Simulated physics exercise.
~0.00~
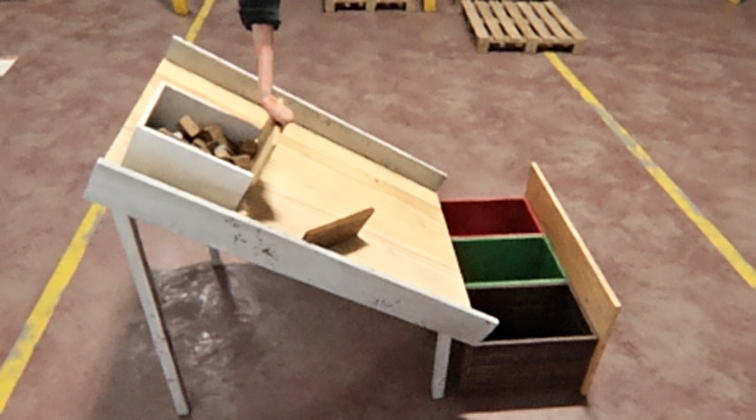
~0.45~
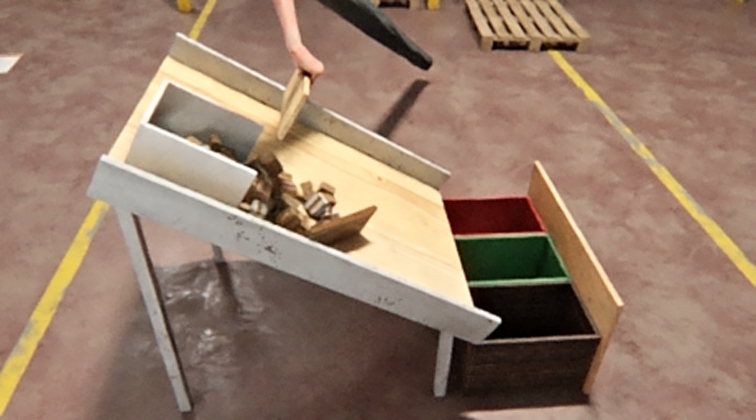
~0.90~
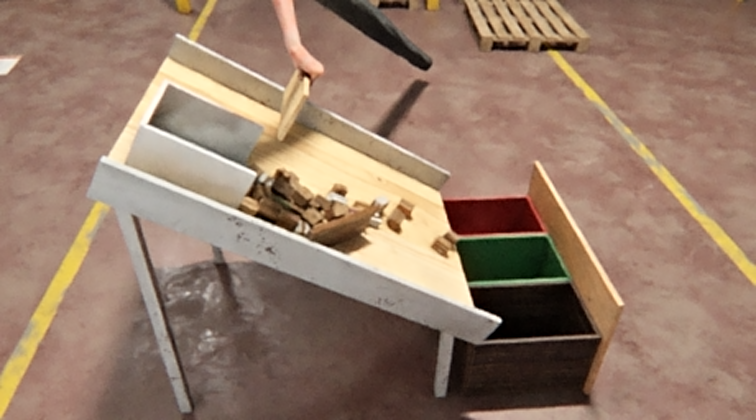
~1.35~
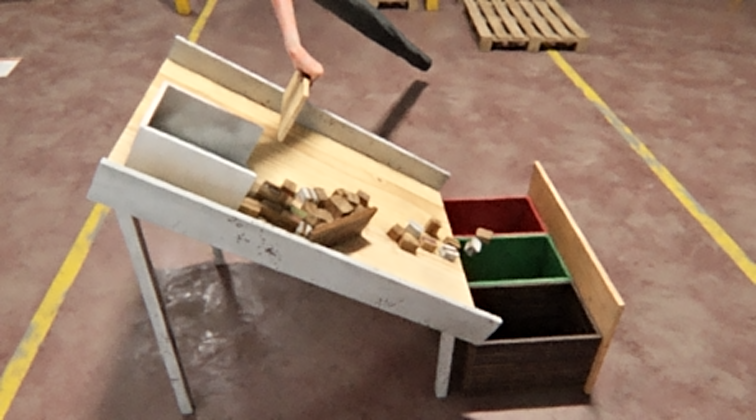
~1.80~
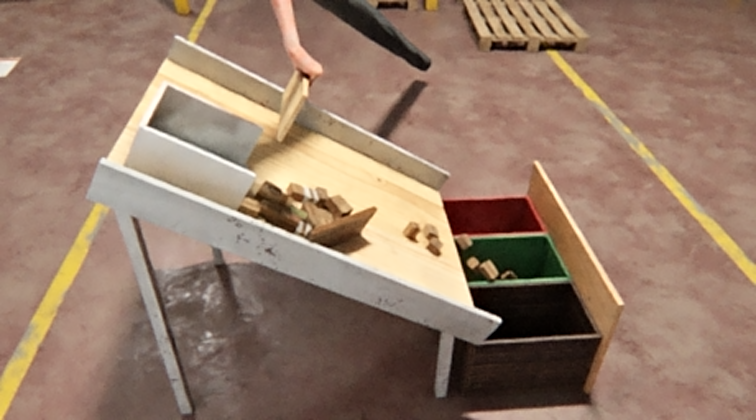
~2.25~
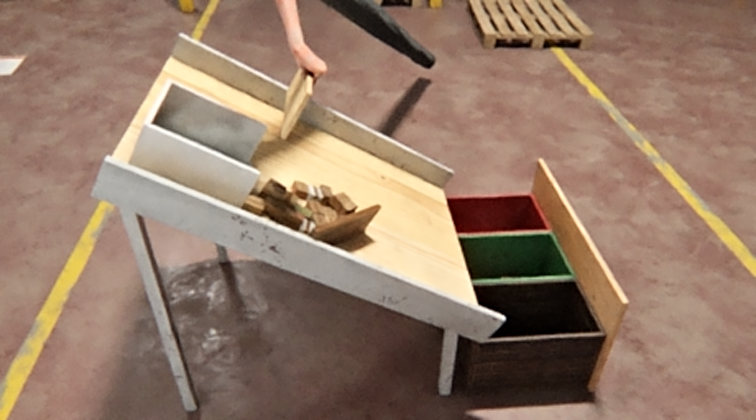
In this clip, a hand lifts a wooden gate from a white pen on a sloped table, and small brown blocks tumble down against an angled board, where many stay piled while others slide past toward the red and green bins, several dropping into the green one.
